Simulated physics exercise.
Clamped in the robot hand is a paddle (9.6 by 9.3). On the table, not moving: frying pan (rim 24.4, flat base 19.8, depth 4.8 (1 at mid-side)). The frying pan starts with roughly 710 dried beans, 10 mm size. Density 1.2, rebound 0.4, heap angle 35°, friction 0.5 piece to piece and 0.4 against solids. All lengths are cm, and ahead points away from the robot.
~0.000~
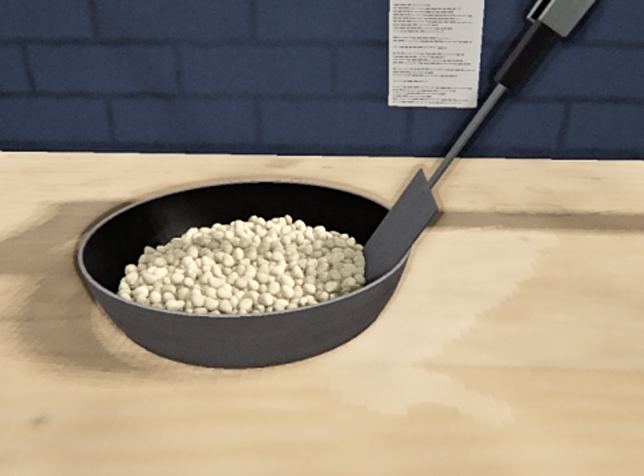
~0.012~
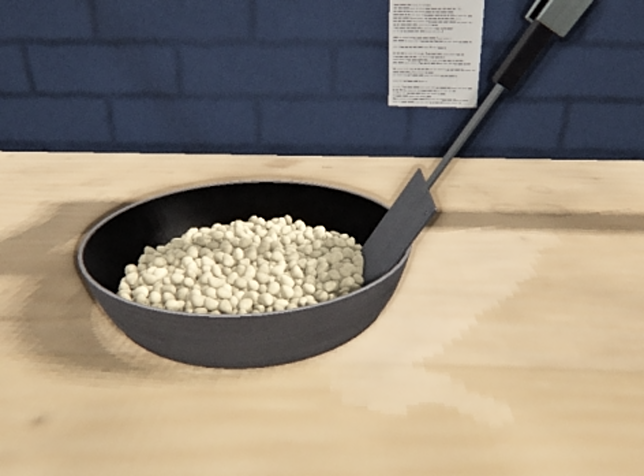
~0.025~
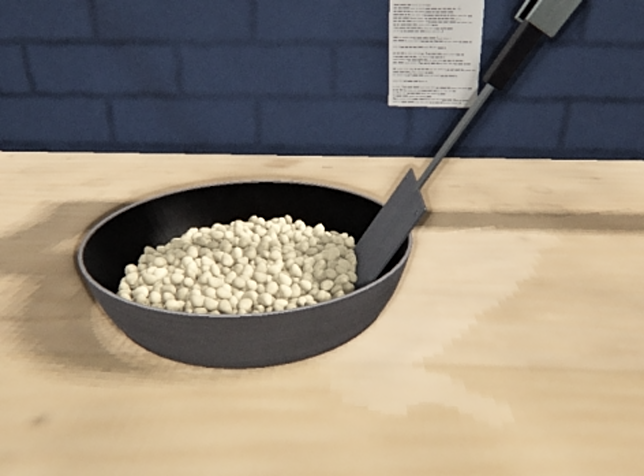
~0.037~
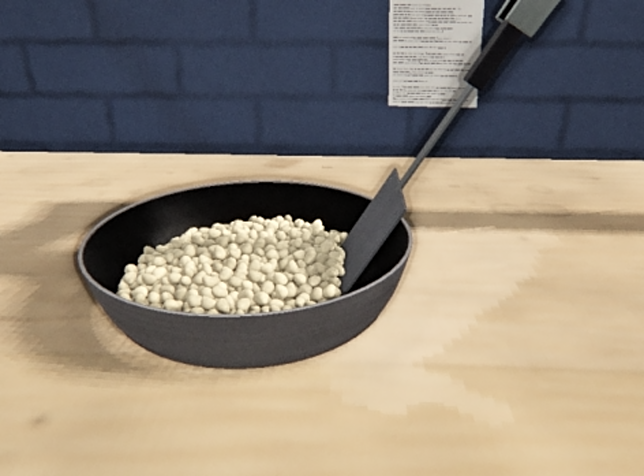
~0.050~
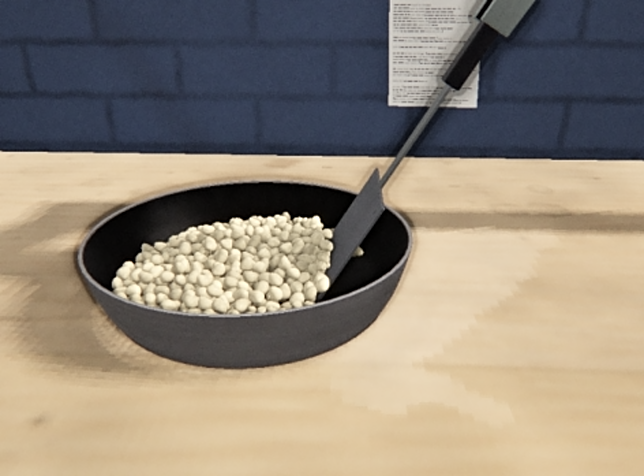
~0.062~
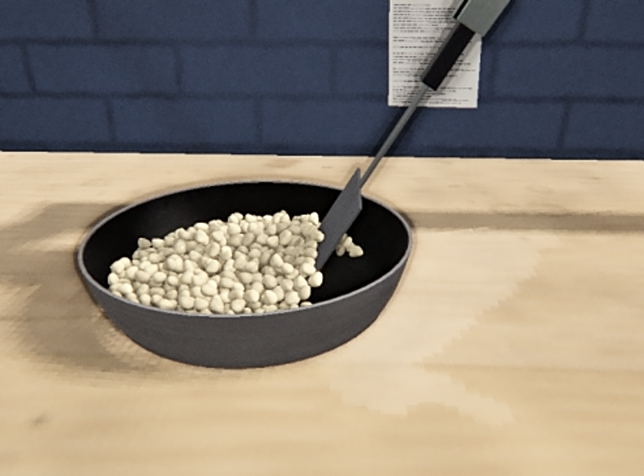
A robot-held paddle sliding leftward through a dark frying pan of pale beans, pushing the heap's right side on a wooden table.
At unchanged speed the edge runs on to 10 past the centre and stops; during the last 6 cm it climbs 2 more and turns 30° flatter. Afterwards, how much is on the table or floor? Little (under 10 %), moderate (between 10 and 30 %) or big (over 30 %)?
Answer: Big; over 30 % of the dried beans finish on the table or floor.
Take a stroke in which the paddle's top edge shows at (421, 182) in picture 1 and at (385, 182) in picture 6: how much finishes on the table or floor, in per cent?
Some 25 per cent.
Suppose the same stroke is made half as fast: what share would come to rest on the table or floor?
Then about 25 per cent.
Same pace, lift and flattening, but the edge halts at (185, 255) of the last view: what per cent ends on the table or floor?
About 5 per cent.
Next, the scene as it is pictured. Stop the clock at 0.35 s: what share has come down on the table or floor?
Roughly 5 per cent.
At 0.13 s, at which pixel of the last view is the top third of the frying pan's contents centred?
Around (169, 237).
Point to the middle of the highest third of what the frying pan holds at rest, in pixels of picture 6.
Near (192, 246).
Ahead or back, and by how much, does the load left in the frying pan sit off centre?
Some 3.5 cm ahead.
After 0.10 s, sloping 59°, highest piece 7 above the table; 710 in the frying pan.
After 0.13 s, sloping 52°, highest piece 7 above the table; 710 in the frying pan.
After 0.35 s, sloping 29°, highest piece 18 above the table; 447 in the frying pan, 48 on the table or floor, 215 on the blade or in flight.
After 1.40 s, sloping 29°, highest piece 4 above the table; 446 in the frying pan, 264 on the table or floor.
In the end, 446 in the frying pan, 264 on the table or floor. That is 37 % on the table or floor.
